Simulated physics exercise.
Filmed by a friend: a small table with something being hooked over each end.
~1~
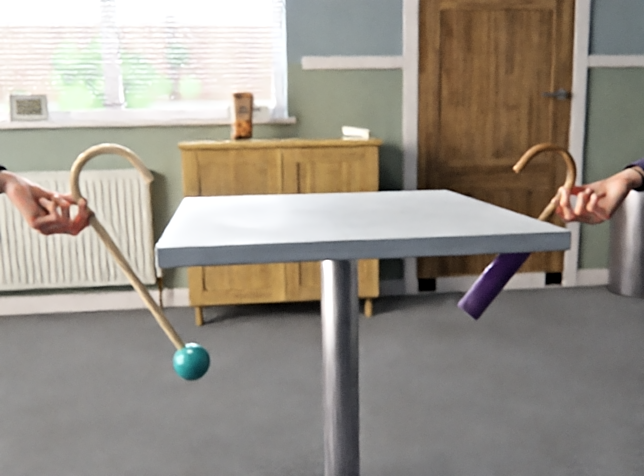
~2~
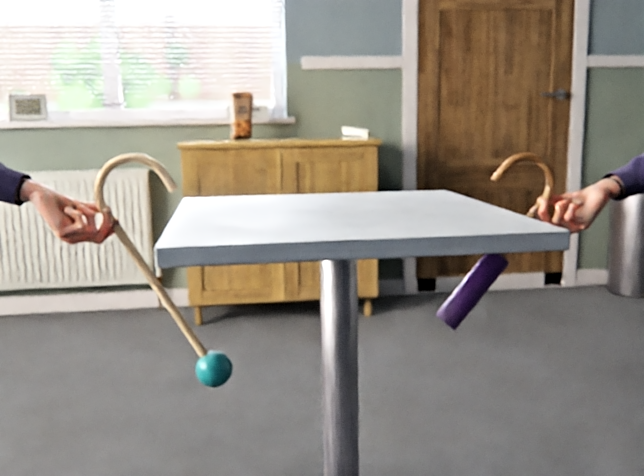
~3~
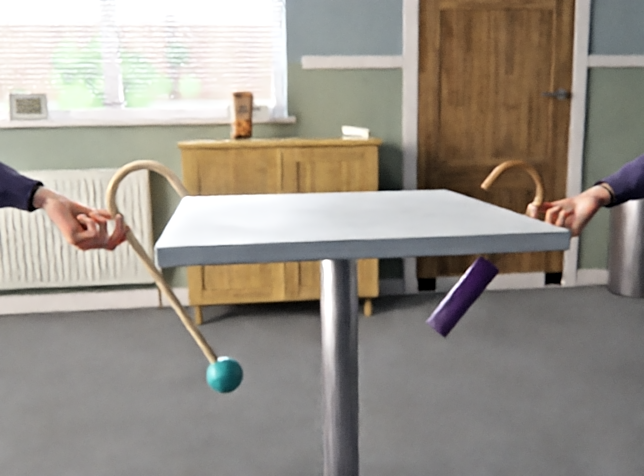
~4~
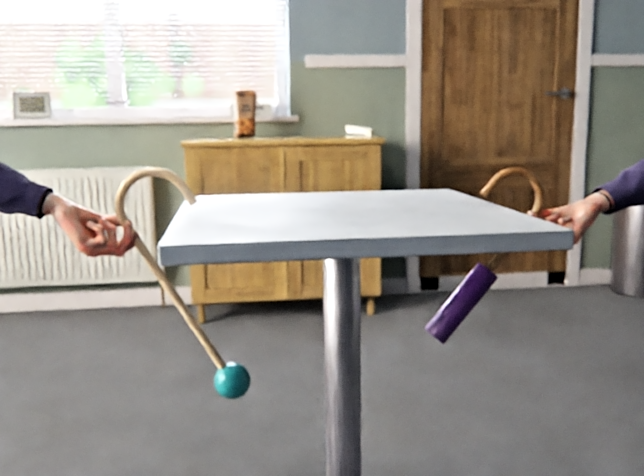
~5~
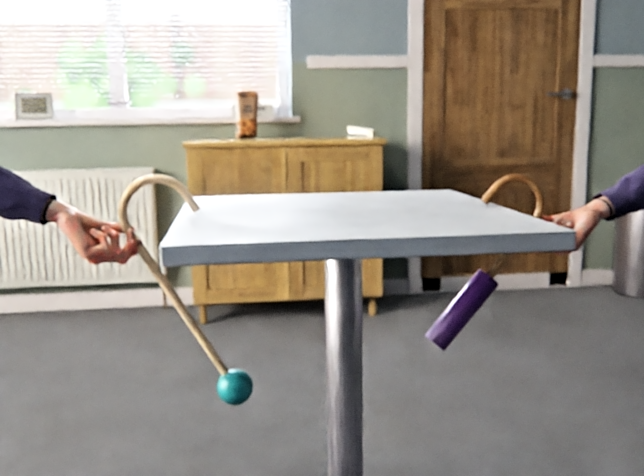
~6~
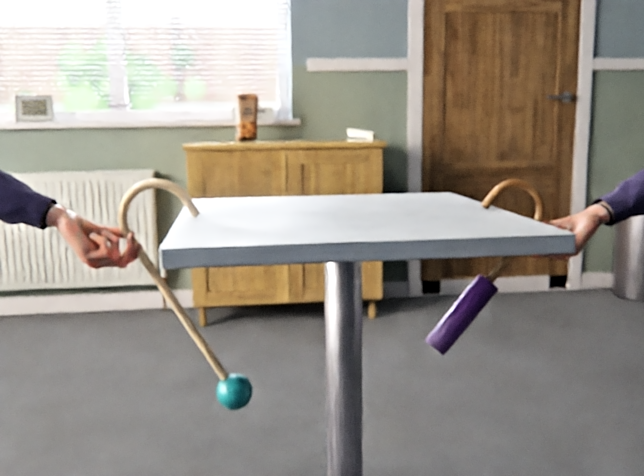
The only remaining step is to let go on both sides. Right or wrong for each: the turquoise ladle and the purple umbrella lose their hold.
The turquoise ladle - wrong, the purple umbrella - wrong.
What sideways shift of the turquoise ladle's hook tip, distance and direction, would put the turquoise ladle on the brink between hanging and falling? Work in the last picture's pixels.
That's a move of 20 pixels to the left.
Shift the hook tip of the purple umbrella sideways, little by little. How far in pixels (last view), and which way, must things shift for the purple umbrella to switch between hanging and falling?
Looks like close to 16 pixels, moving right.
Then, 0.28 s on from there, turquoise ladle at rest near (199, 294); purple umbrella at rest near (478, 263).
Then, 0.88 s on from there, turquoise ladle at rest near (199, 294); purple umbrella at rest near (477, 263).
In the end, the turquoise ladle hangs from the table, near (200, 294); the purple umbrella hangs from the table, near (477, 263).
